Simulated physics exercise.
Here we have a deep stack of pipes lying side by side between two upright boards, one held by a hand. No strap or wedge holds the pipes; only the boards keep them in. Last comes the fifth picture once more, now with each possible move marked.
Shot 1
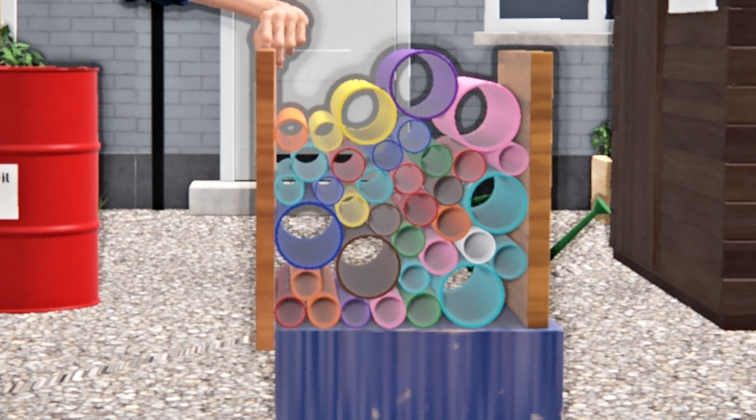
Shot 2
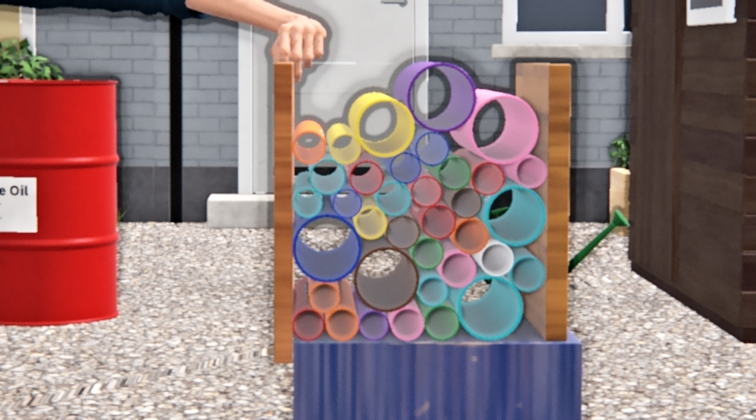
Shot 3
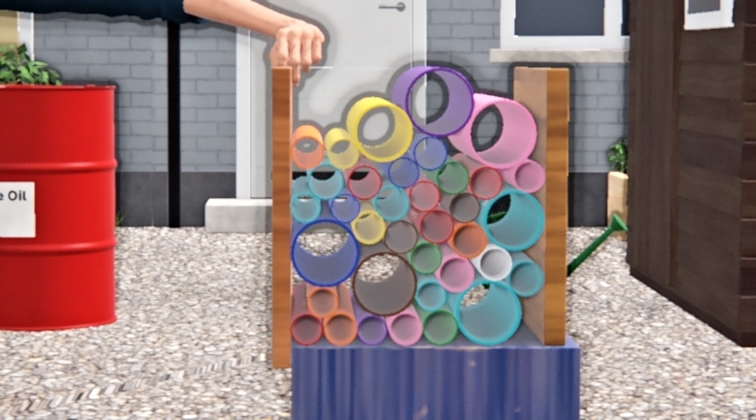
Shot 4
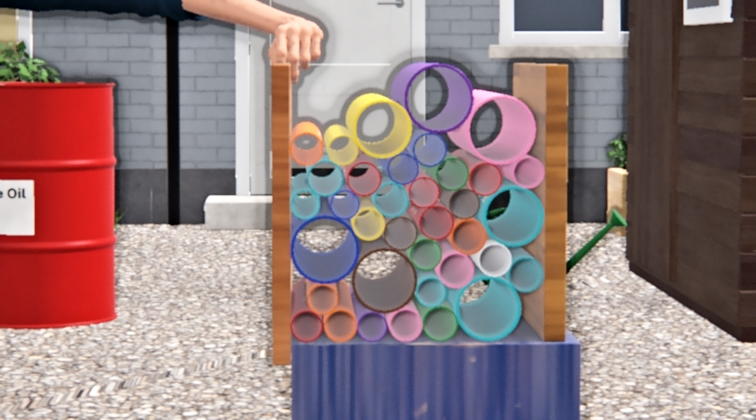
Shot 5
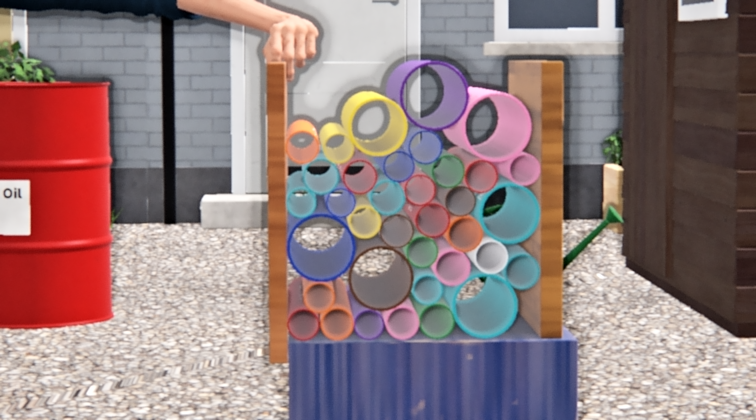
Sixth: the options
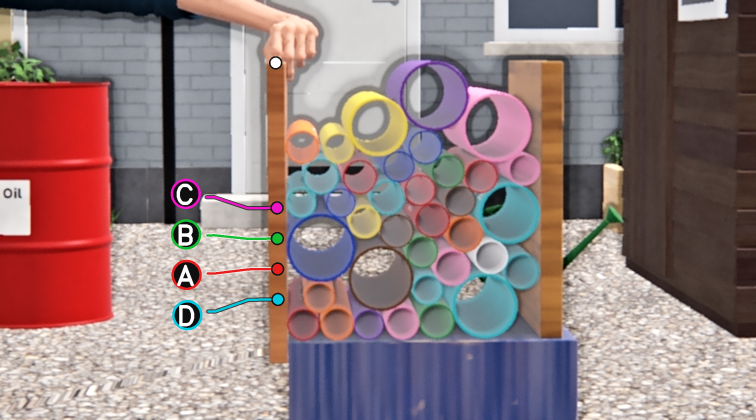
Colourful pipes lying stacked between two upright wooden boards, a hand gripping the left one, as the view shifts slightly.
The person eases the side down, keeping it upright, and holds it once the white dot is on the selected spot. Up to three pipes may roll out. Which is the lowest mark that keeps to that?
The answer is mark C.
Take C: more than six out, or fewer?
It loses fewer than six.
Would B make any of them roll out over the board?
Yes.
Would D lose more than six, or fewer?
It loses more than six.
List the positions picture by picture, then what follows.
The first frame shows a red pipe (470, 166); a pink pipe (486, 117); a blue pipe (415, 136).
The second frame shows a blue pipe (433, 149); side board (285, 200).
The third frame shows a red pipe (306, 329); a turquoise pipe (488, 313).
The fourth frame shows a pink pipe (456, 270); a brown pipe (401, 234).
The fifth frame shows a turquoise pipe (301, 203); a red pipe (481, 176); a pink pipe (497, 127).
On the copy, A at (278, 269); B at (277, 238); C at (277, 208); D at (278, 299); the white dot at (276, 63).
On C. First, top of the board (285, 129).
Then, top of the board (286, 204).
Finally, top of the board (286, 208), one out over the board.
By contrast, A more than three out over the board; B more than three out over the board; D more than three out over the board.
